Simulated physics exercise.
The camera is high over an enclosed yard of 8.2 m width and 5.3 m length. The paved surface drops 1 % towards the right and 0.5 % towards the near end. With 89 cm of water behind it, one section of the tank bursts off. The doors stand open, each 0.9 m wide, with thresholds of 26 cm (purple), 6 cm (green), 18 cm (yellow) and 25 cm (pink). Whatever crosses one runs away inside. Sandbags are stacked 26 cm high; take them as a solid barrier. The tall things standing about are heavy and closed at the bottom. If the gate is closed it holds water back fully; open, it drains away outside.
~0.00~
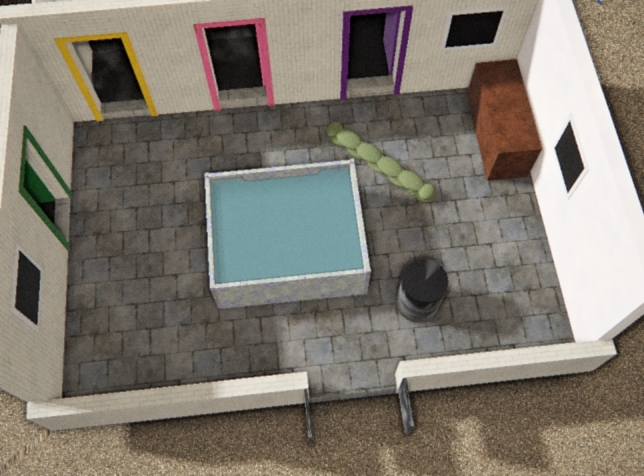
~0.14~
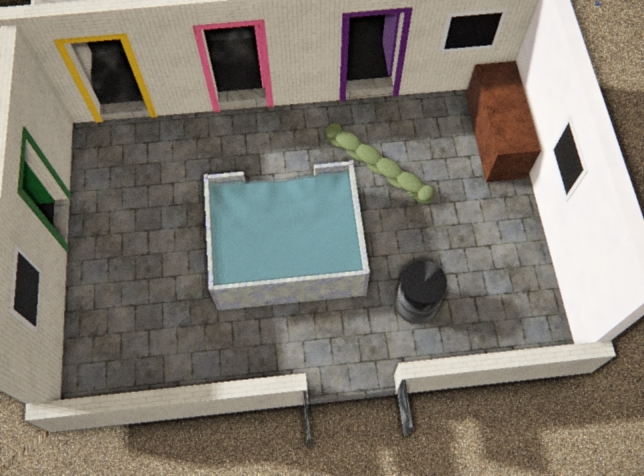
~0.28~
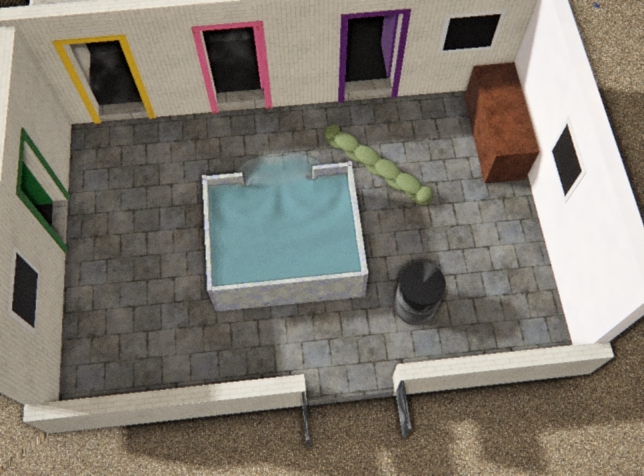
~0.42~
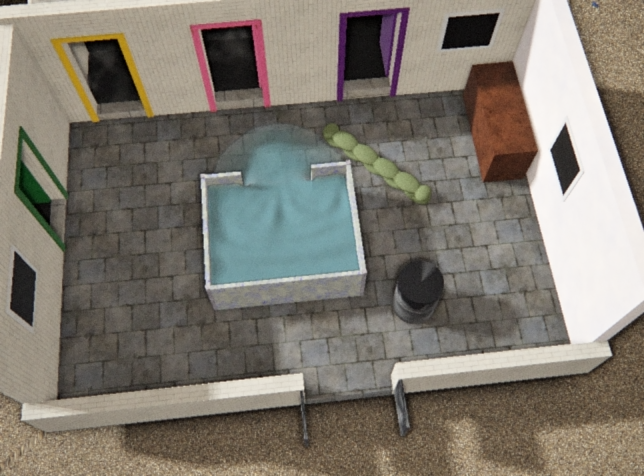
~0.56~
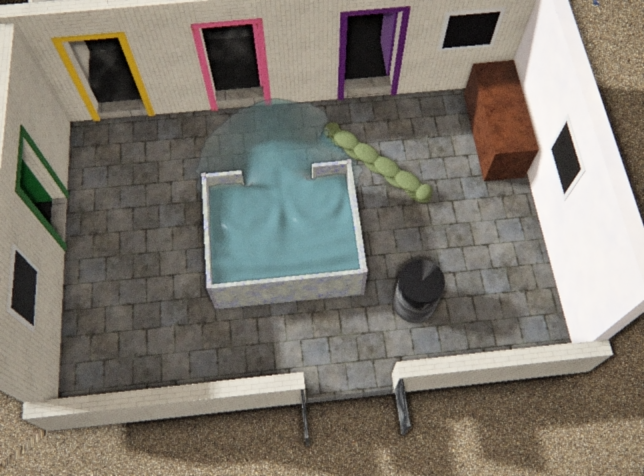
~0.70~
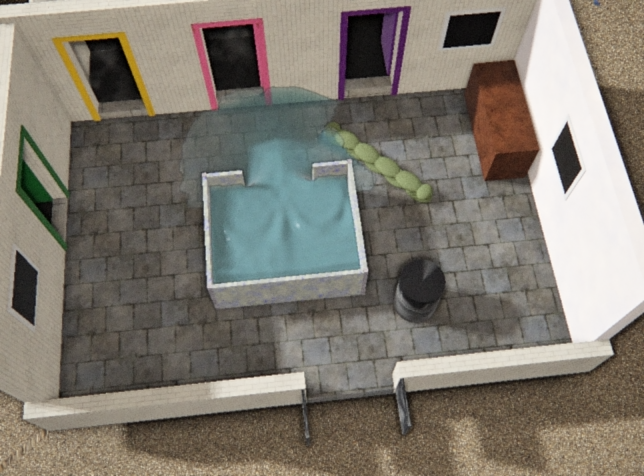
Water pours through a gap that opens in the far side of a rectangular tank in a walled, paved yard, fanning out across the floor toward the pink-framed doorway and reaching the green sandbags on the right.
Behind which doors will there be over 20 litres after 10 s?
Within that time: At the purple door it keeps below the limit; at the green door it exceeds the limit; at the yellow door it does not reach the limit; at the pink door it exceeds the limit.
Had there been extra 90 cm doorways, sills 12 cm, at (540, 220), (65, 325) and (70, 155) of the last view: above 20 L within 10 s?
In turn: Below, under, above.
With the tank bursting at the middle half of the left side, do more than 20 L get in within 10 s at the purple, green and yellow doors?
Against that limit: Purple under, green above, yellow below.
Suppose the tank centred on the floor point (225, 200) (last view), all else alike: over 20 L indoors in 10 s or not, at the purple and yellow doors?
Then: Purple not over, yellow below.
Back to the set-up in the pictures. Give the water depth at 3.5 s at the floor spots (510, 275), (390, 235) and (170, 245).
Roughly 3, 1 and 1 cm, in turn.
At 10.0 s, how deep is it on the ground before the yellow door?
About 8.0 cm.
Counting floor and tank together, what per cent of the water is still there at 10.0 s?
Roughly 88 in a hundred.
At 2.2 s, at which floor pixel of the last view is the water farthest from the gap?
At about (499, 90).
After 1.4 s water covers 25 % of the floor and is deepest (55 cm) near (285, 116); purple door 16 cm at the sill, 0 L in, green door not reached, yellow door 8 cm at the sill, 0 L in, pink door 49 cm at the sill, 72 L in.
After 2.2 s water covers 40 % of the floor and is deepest (43 cm) near (275, 109); purple door 17 cm at the sill, 0 L in, green door not reached, yellow door 12 cm at the sill, 0 L in, pink door 41 cm at the sill, 168 L in.
After 3.5 s water covers 65 % of the floor and is deepest (34 cm) near (284, 108); purple door 14 cm at the sill, 0 L in, green door 13 cm at the sill, 13 L in, yellow door 9 cm at the sill, 0 L in, pink door 30 cm at the sill, 212 L in.
After 6.0 s water covers 90 % of the floor and is deepest (19 cm) near (275, 117); purple door 8 cm at the sill, 0 L in, green door 10 cm at the sill, 51 L in, yellow door 13 cm at the sill, 3 L in, pink door 17 cm at the sill, 220 L in.
After 10.0 s water covers 95 % of the floor and is deepest (17 cm) near (502, 362); purple door 5 cm at the sill, 0 L in, green door 6 cm at the sill, 66 L in, yellow door 8 cm at the sill, 3 L in, pink door 9 cm at the sill, 221 L in.
